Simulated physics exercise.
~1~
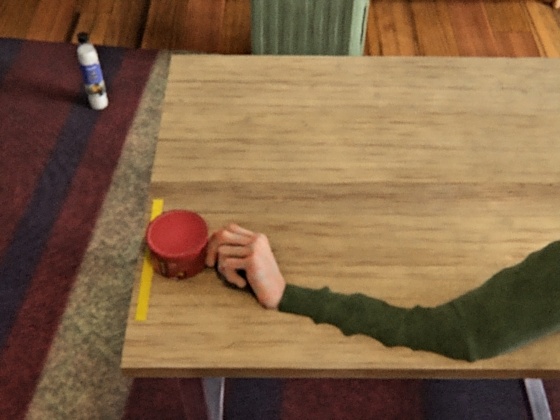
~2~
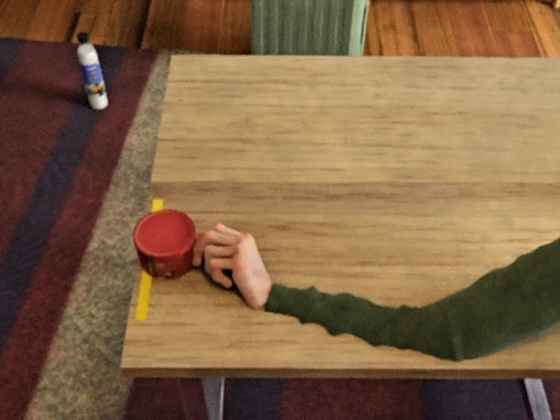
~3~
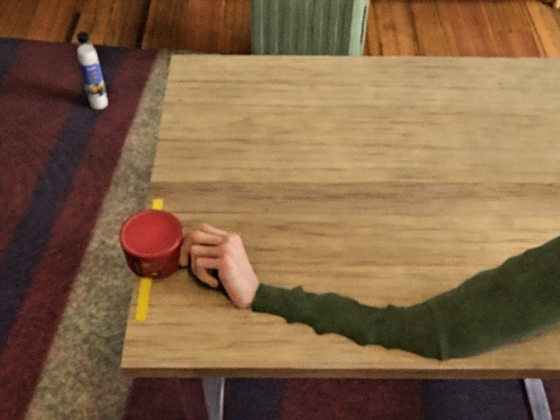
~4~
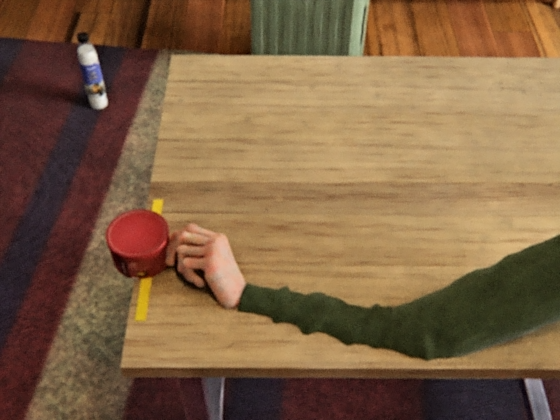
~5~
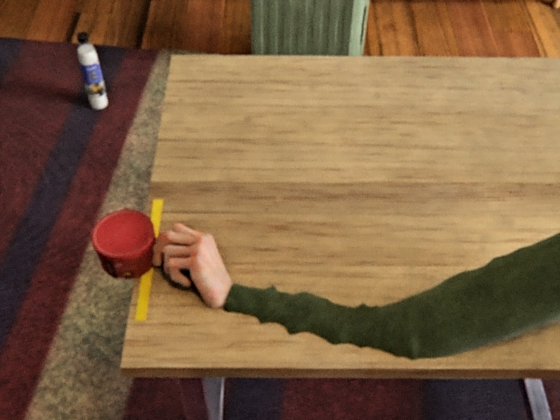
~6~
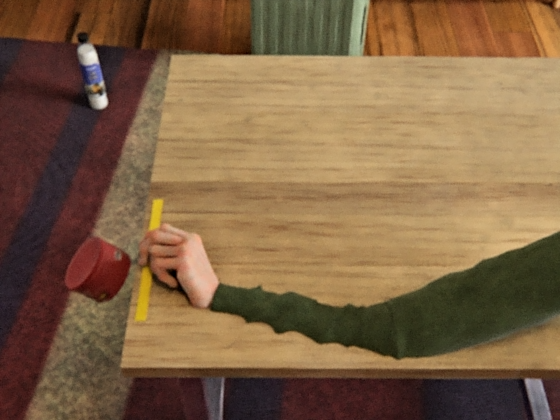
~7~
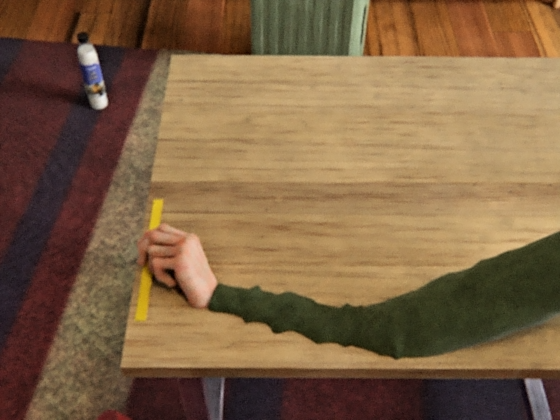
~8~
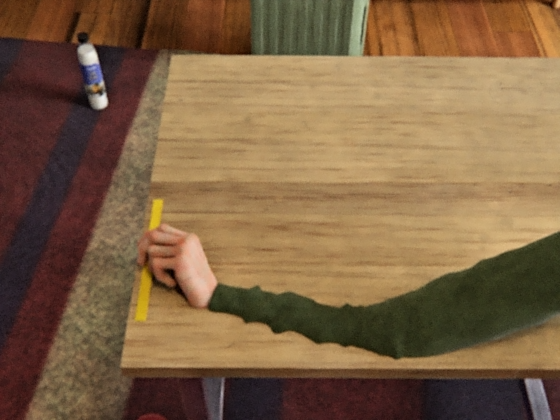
In this clip, a hand in a green sleeve nudges a red tub leftward across a wooden table, past a strip of yellow tape, until it tips over the edge and falls to the floor, ending mostly out of view below the table.
